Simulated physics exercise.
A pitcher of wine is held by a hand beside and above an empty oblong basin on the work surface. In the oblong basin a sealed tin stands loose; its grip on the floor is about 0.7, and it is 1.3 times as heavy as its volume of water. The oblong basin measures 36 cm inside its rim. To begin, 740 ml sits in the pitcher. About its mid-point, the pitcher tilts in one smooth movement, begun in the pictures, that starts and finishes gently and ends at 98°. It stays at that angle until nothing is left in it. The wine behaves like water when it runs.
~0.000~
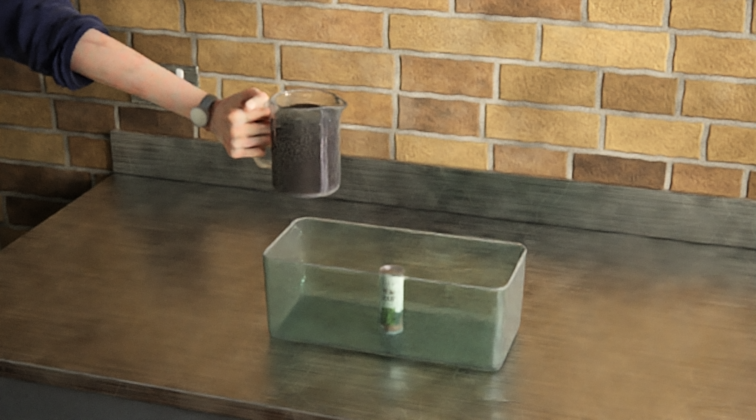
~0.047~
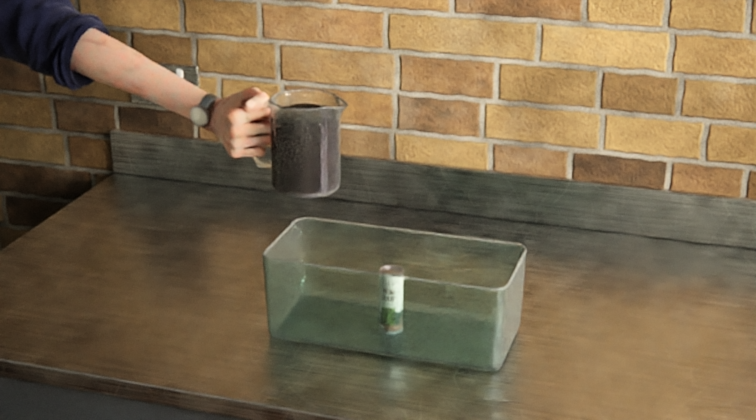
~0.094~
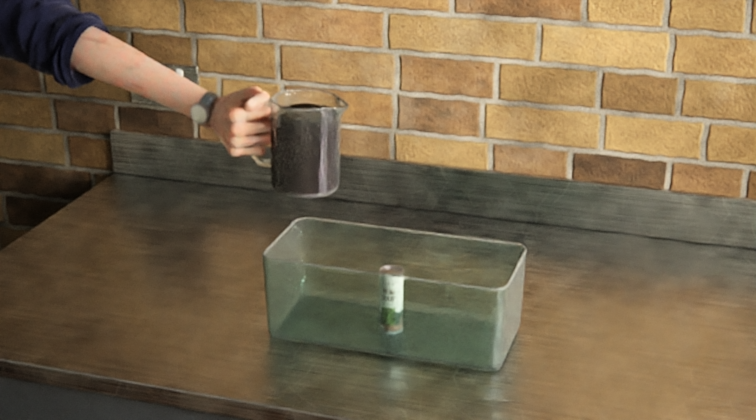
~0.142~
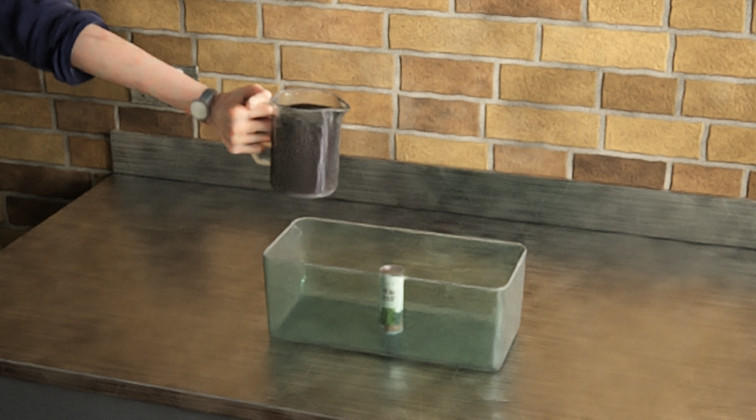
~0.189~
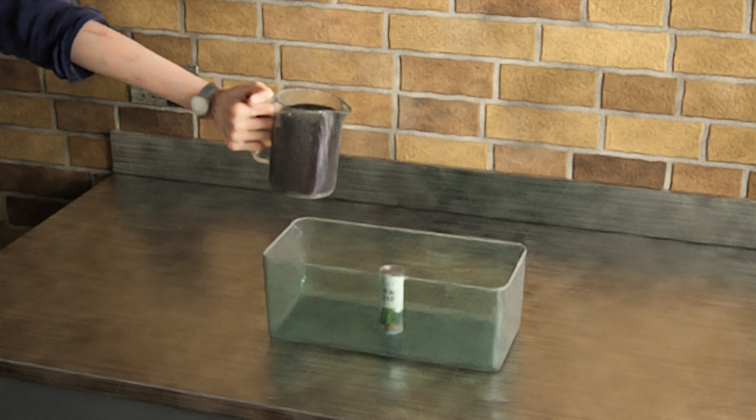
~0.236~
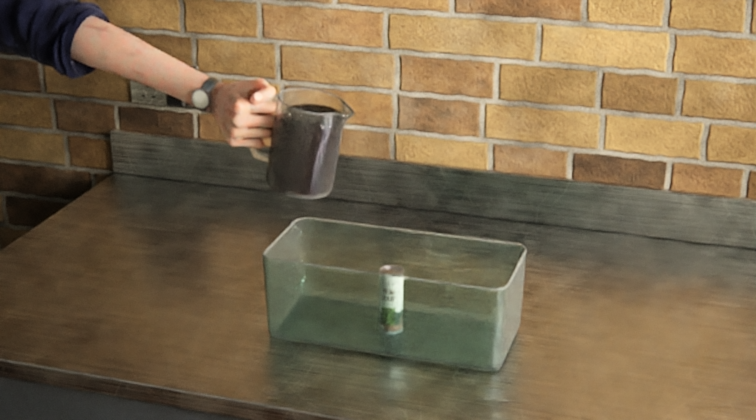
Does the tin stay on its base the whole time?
It stays on its base.
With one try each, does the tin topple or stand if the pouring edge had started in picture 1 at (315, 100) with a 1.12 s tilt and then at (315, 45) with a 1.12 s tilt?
First it tips over; then it stays on its base.
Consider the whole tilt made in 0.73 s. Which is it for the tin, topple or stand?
In that case the tin stays vertical.
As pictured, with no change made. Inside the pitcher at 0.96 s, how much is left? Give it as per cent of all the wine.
46 in a hundred, give or take.
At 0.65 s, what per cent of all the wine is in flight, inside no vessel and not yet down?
Roughly 10 percent.
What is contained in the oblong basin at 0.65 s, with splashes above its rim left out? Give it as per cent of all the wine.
Estimate - around 1 in a hundred parts.
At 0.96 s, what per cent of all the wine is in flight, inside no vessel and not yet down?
About 20 per cent.
By 0.65 s the tilt is 61° and 88 per cent is still to pour; the tin stands where it began.
By 0.96 s the tilt is 93° and 46 per cent is still to pour; the tin stands where it began.
By 1.27 s the tilt is 98° and 11 per cent is still to pour; the tin stands where it began.
By 1.62 s the tilt is 98° and 2 per cent is still to pour; the tin stands where it began.
At rest the tin stands where it began.
